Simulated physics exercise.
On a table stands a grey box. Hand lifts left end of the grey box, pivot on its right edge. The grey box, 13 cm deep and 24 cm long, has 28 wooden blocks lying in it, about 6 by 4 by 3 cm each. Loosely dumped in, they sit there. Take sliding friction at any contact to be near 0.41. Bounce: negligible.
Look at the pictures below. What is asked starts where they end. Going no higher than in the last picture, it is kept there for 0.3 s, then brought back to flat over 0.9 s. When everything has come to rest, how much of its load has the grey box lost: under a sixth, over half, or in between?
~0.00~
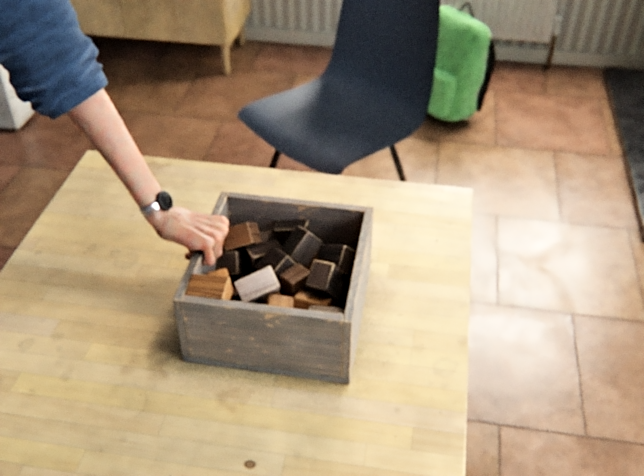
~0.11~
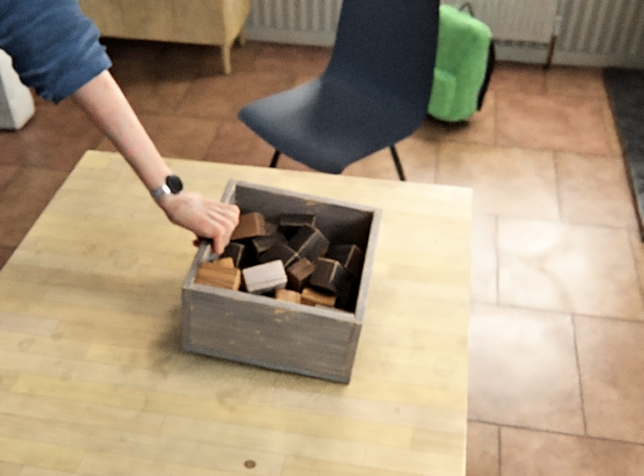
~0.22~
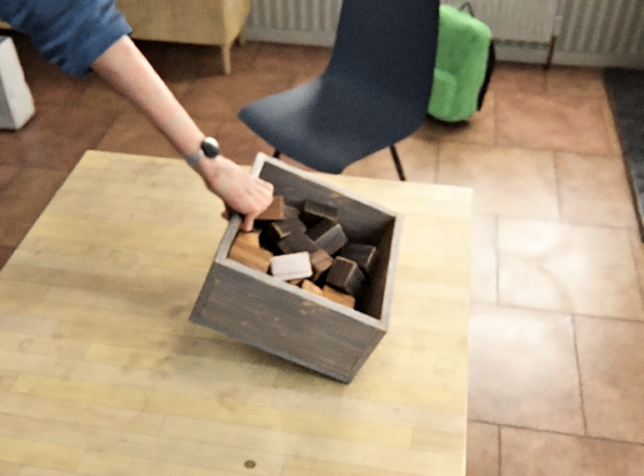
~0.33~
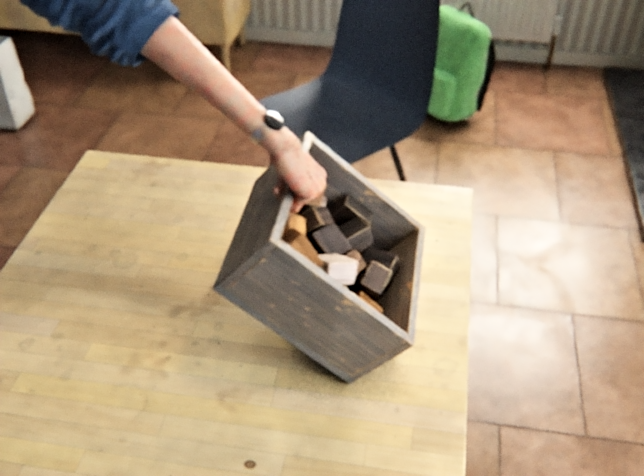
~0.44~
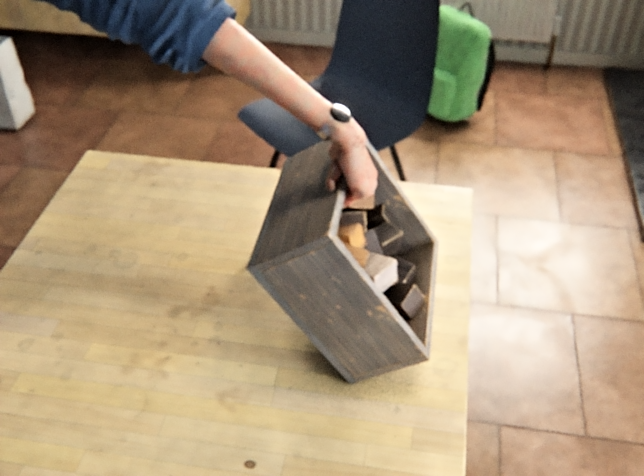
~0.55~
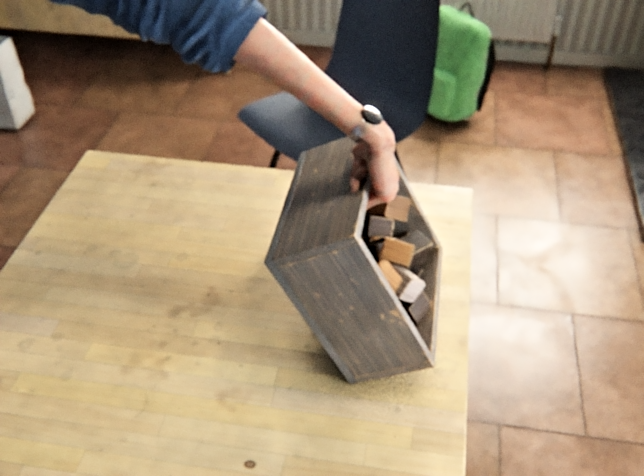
Outflow: Beneath one sixth.
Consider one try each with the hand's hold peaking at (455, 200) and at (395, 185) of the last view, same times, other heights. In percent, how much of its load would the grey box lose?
The grey box would lose 30 per cent in the first try and 10 per cent in the second.
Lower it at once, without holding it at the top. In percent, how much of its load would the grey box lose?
In that case the grey box sheds 10 percent of its load.
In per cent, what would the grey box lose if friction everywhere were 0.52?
Then the grey box sheds 10 per cent of its load.
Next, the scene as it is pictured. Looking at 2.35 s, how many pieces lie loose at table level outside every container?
The number is some 0.
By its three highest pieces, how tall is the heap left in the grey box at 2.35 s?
Around 12 centimetres.
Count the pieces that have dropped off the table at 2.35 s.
Estimate - about 1 in total.
After 0.84 s, tilt 62°; the grey box is down by 1 of 28.
After 1.20 s, tilt 41°; the grey box is down by 1 of 28.
After 1.70 s, tilt 1°; the grey box is down by 1 of 28.
Final count (at 2.35 s), the grey box is down by 1 of 28. Asked share, 1 of 28, 4 per cent.
